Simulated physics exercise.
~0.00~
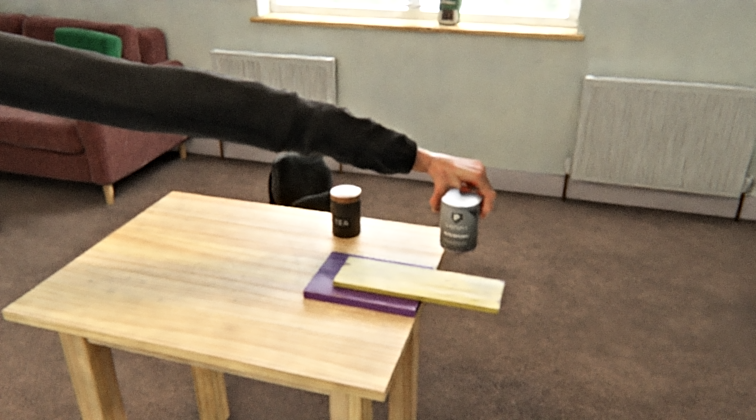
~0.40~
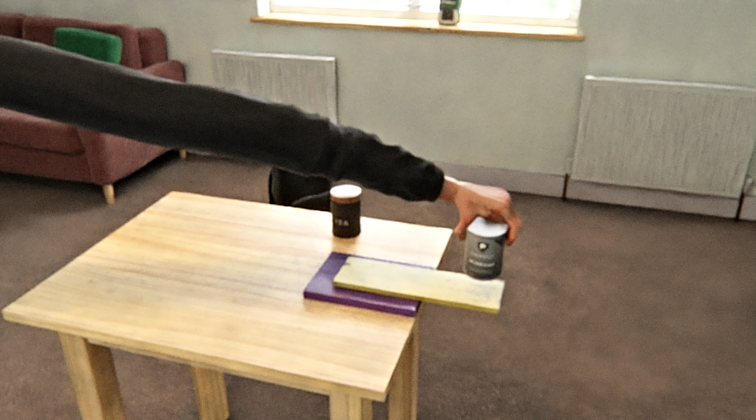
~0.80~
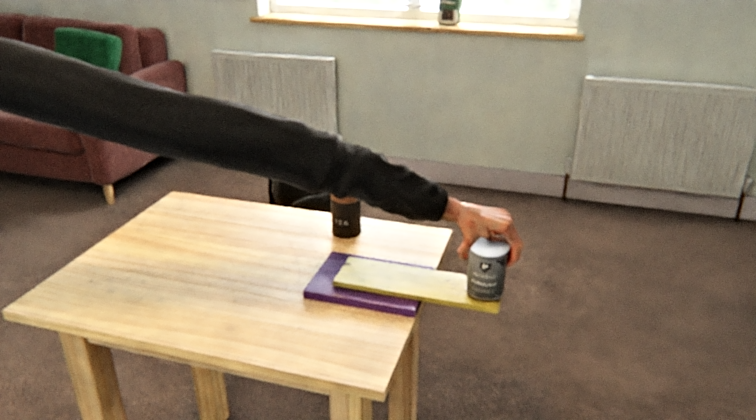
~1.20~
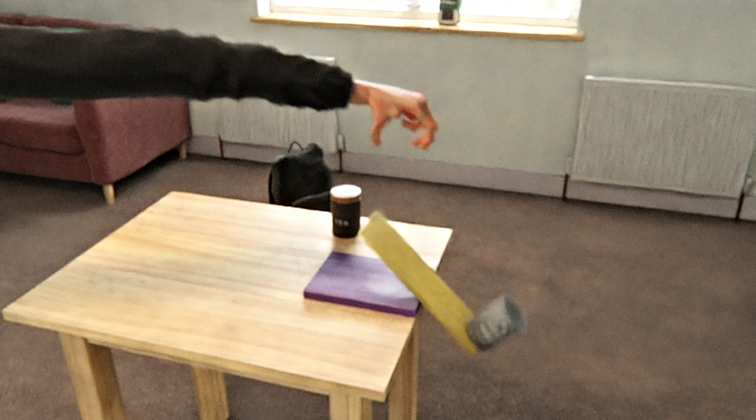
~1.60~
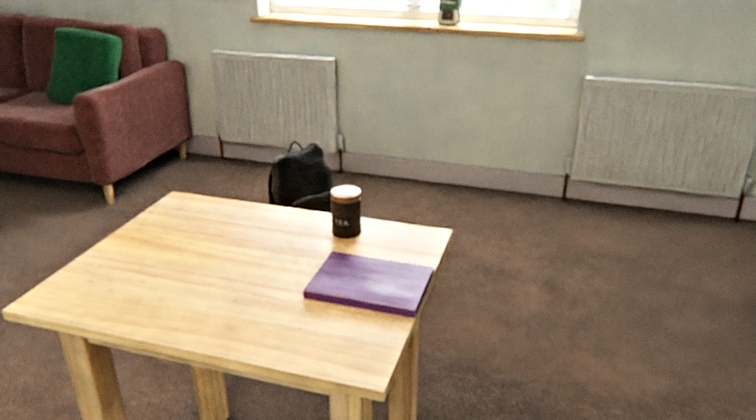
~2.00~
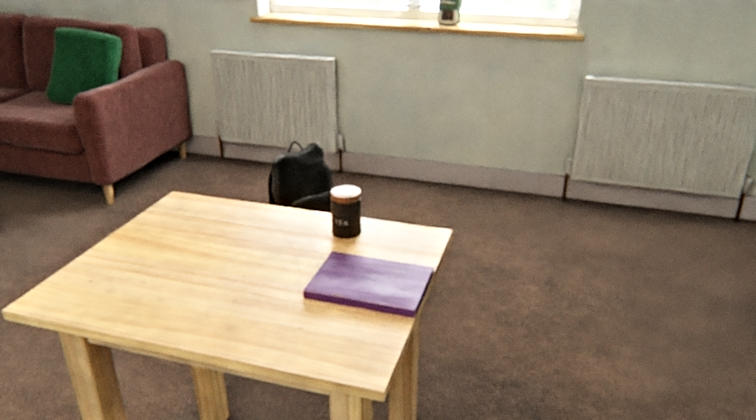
In a room with a red sofa, radiators and a brown carpet, a pale wooden table holds a black jar and a purple slab, with a yellow board lying across the slab and jutting past the table's right edge. A dark-sleeved arm reaches in from the left, carrying a grey tin over the overhang. The hand lowers the tin onto the board's outer end, then lets go and draws back. The board tips steeply off the edge, and the tin leans and drops with it. Both fall out of view, leaving the jar and purple slab in place.
